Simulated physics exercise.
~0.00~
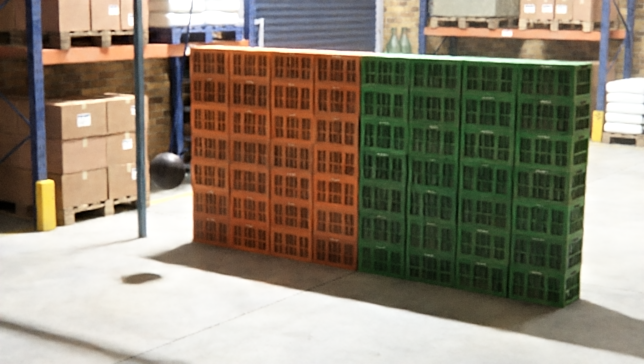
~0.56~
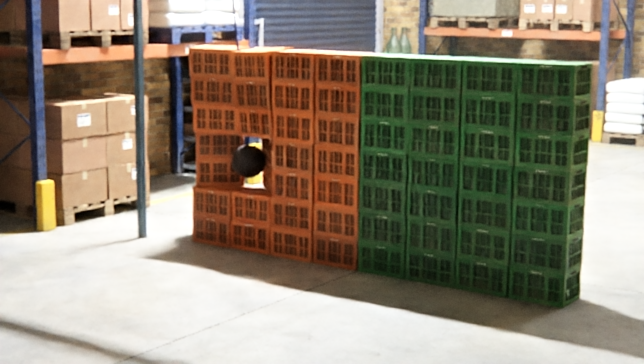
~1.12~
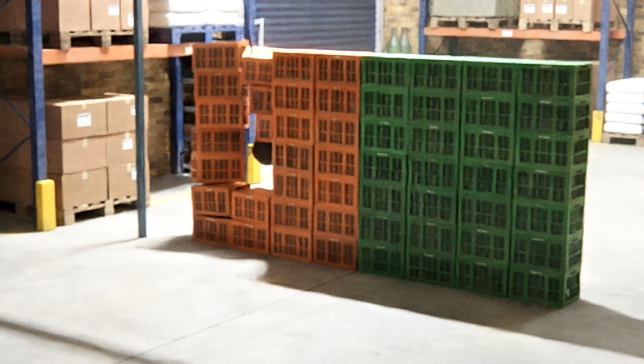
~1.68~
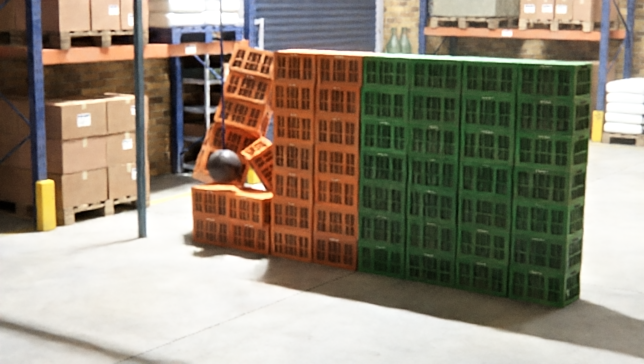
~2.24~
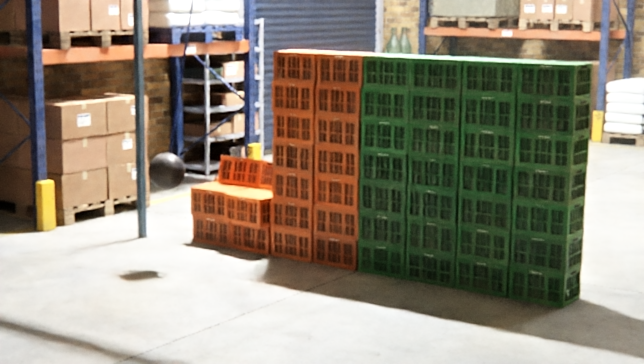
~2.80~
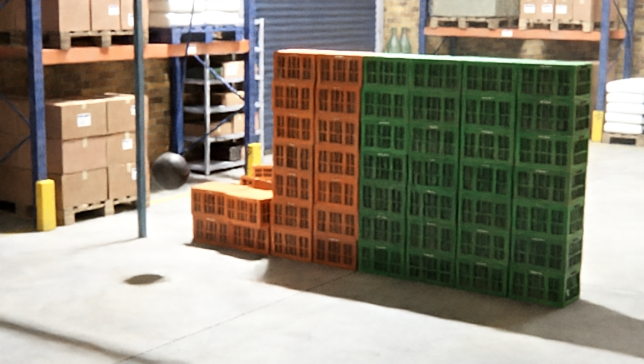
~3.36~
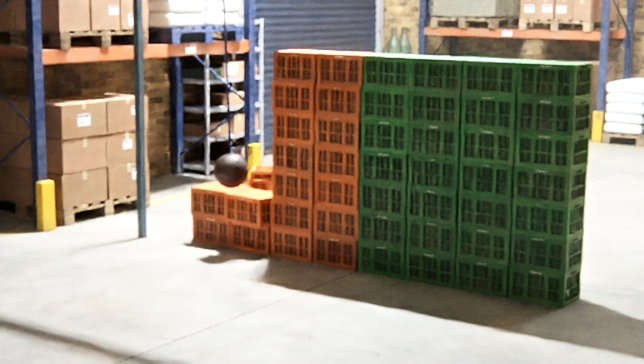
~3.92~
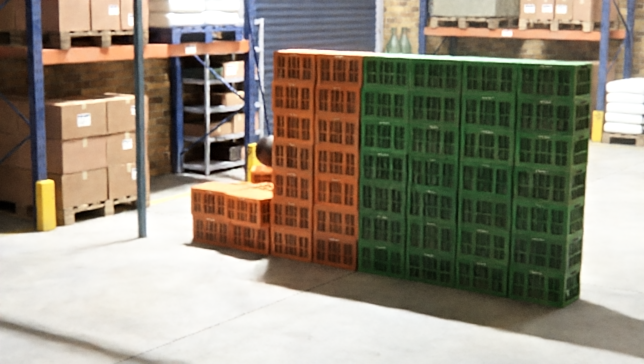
Warehouse with iron ball swinging into a wall of orange and green crates, toppling upper orange ones at left, green ones standing.
